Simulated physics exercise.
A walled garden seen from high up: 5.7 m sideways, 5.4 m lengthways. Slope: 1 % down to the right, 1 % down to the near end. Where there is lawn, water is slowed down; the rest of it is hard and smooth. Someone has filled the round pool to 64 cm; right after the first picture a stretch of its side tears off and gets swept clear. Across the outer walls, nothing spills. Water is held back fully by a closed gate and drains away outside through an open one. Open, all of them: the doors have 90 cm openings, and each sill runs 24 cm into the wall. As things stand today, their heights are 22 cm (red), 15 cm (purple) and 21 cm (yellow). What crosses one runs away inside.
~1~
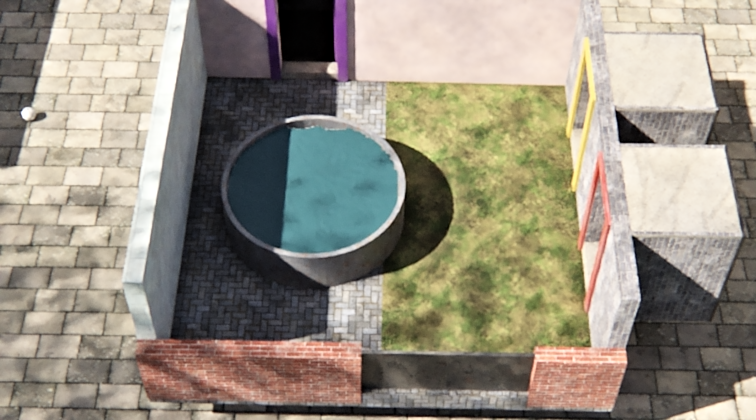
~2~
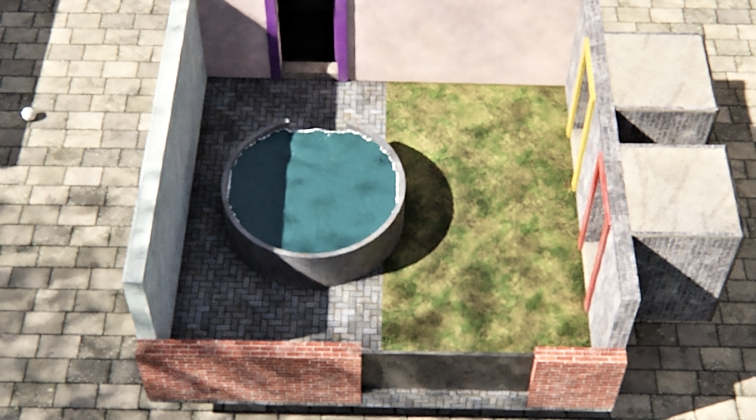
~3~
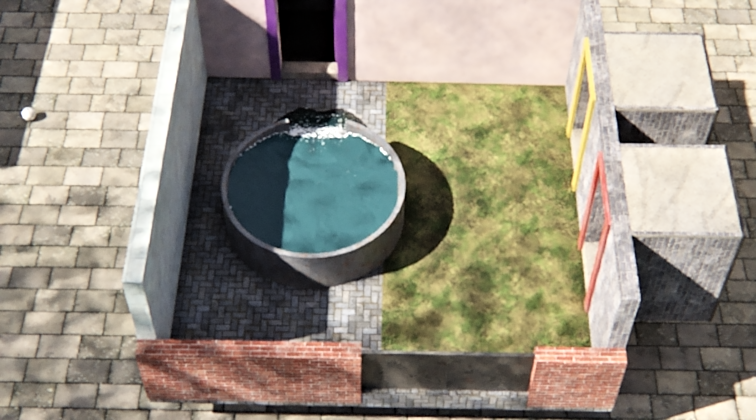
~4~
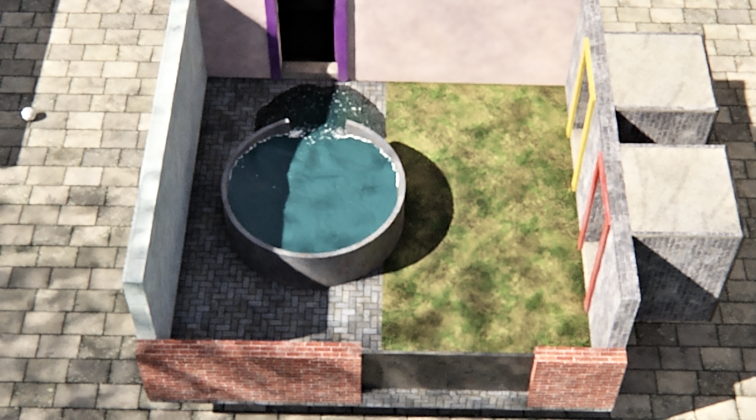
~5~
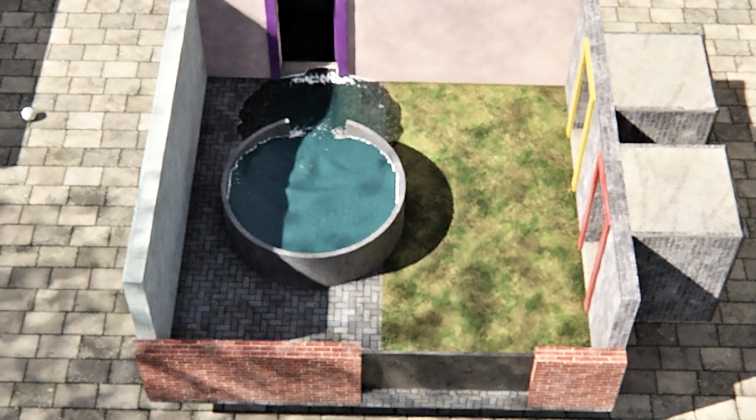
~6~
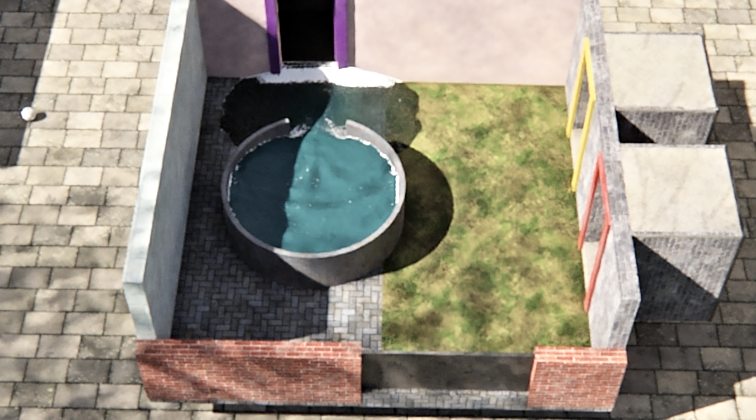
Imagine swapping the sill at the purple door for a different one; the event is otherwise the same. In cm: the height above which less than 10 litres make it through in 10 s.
34 cm.
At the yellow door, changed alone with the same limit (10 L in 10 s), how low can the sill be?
Roughly 9.5 cm at the yellow door.
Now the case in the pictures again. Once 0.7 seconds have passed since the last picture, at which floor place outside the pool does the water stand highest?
Near pixel (344, 88).
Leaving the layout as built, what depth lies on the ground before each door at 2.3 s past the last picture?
Lab note, cm: Red 0; purple 27; yellow 7.
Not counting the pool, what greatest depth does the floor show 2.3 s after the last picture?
Around 27 centimetres.
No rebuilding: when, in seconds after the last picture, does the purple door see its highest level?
Peak time: Around 1.0 s.
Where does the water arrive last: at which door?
The answer is the red one.
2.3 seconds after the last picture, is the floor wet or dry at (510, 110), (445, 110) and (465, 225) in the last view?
Soaked; soaked; untouched.
Then, 0.7 s after the last picture water covers 20 % of the floor, deepest (36 cm) near (344, 88); 35 cm at the purple door, 70 litres in over its 15 cm sill.
Then, 2.3 s after the last picture water covers 45 % of the floor; 27 cm at the purple door, 241 litres in over its 15 cm sill.
Then, 9.3 s after the last picture water covers 95 % of the floor, deepest (15 cm) near (588, 383); 12 cm at the purple door, 350 litres in over its 15 cm sill.
At the purple door as built, the water peaked near 36 cm, 0.9 s after the last picture.
Run again over the same 10 s with other heights there, 49 litres in over 28.5 cm, 1 litre over 38.5 cm. The limit of 10 litres is kept from about 34 cm up.
